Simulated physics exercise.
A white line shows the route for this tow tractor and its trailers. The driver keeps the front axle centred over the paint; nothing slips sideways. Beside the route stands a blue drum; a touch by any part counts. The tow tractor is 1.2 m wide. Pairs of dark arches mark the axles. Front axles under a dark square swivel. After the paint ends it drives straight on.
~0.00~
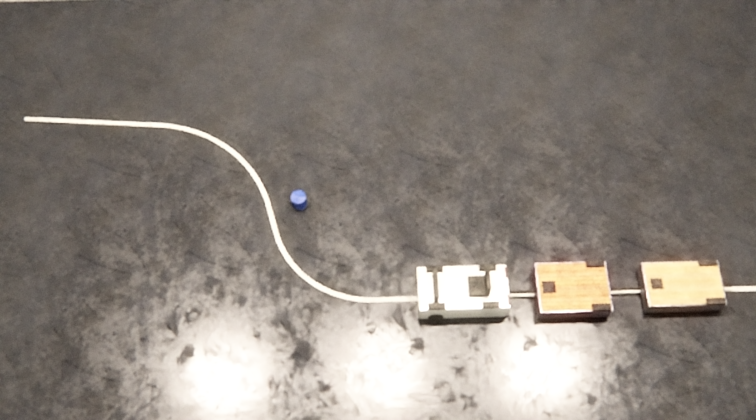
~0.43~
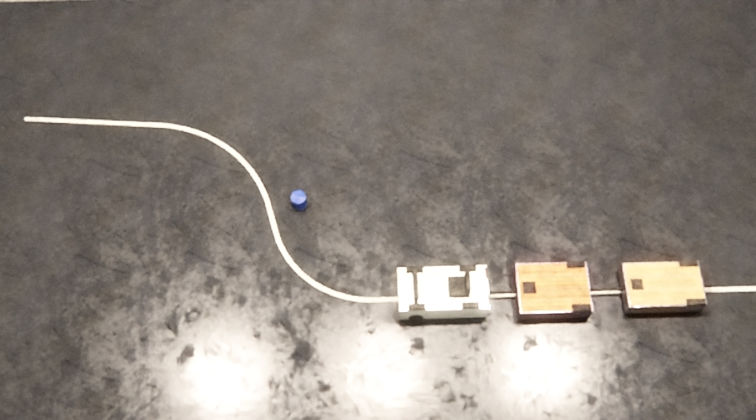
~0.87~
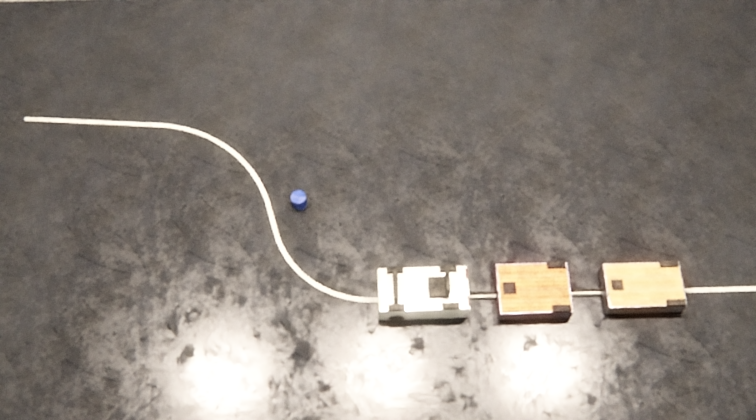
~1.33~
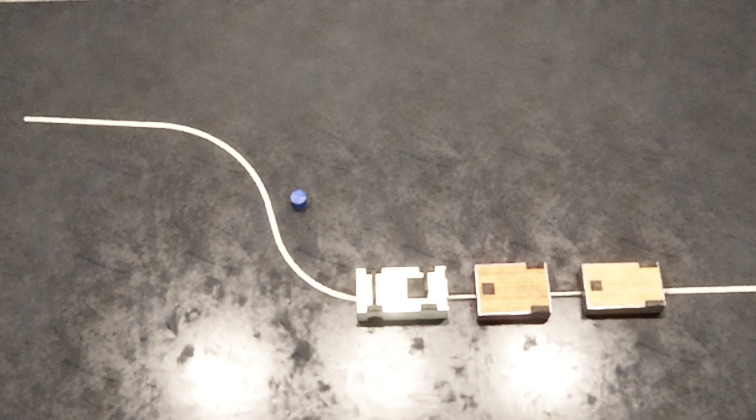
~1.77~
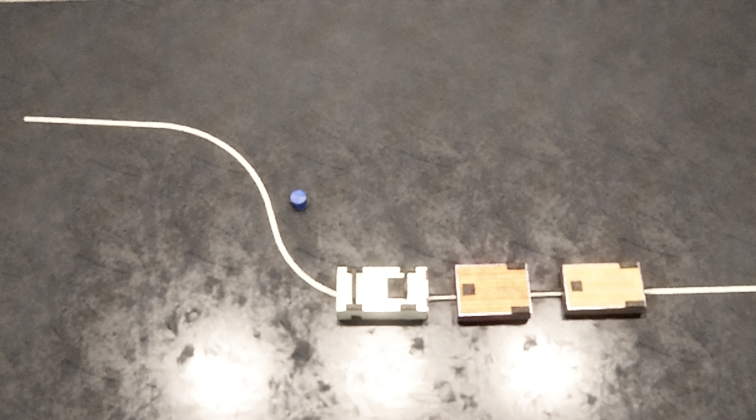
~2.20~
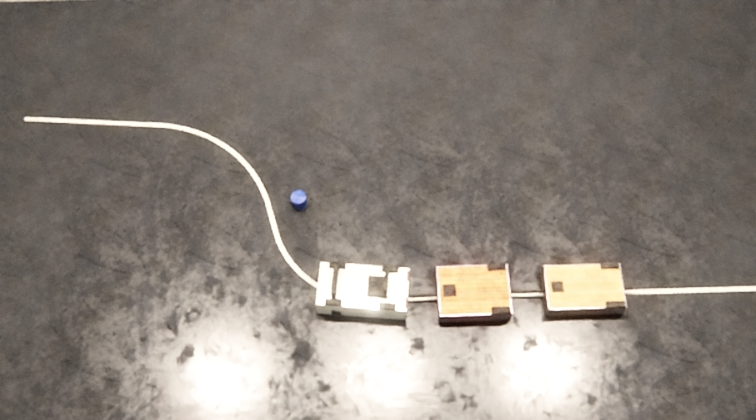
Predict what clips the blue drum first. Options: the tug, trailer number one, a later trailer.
That would be the tug.
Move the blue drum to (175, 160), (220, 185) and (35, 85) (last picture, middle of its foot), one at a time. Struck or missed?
First hit, second hit, third clear.
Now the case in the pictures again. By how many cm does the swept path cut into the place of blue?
Blue 35.
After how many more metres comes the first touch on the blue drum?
About 3.5 m.
After 5.1 s, the last axle is at (494, 288) of the last picture, 5 cm off the line; the tow tractor has hit blue.
After 6.1 s, the last axle is at (452, 288) of the last picture, 5 cm off the line.
After 10.1 s, the last axle is at (309, 229) of the last picture, 85 cm off the line.
After 18.0 s, the last axle is at (31, 111) of the last picture, 10 cm off the line; 1 of 1 struck in all.
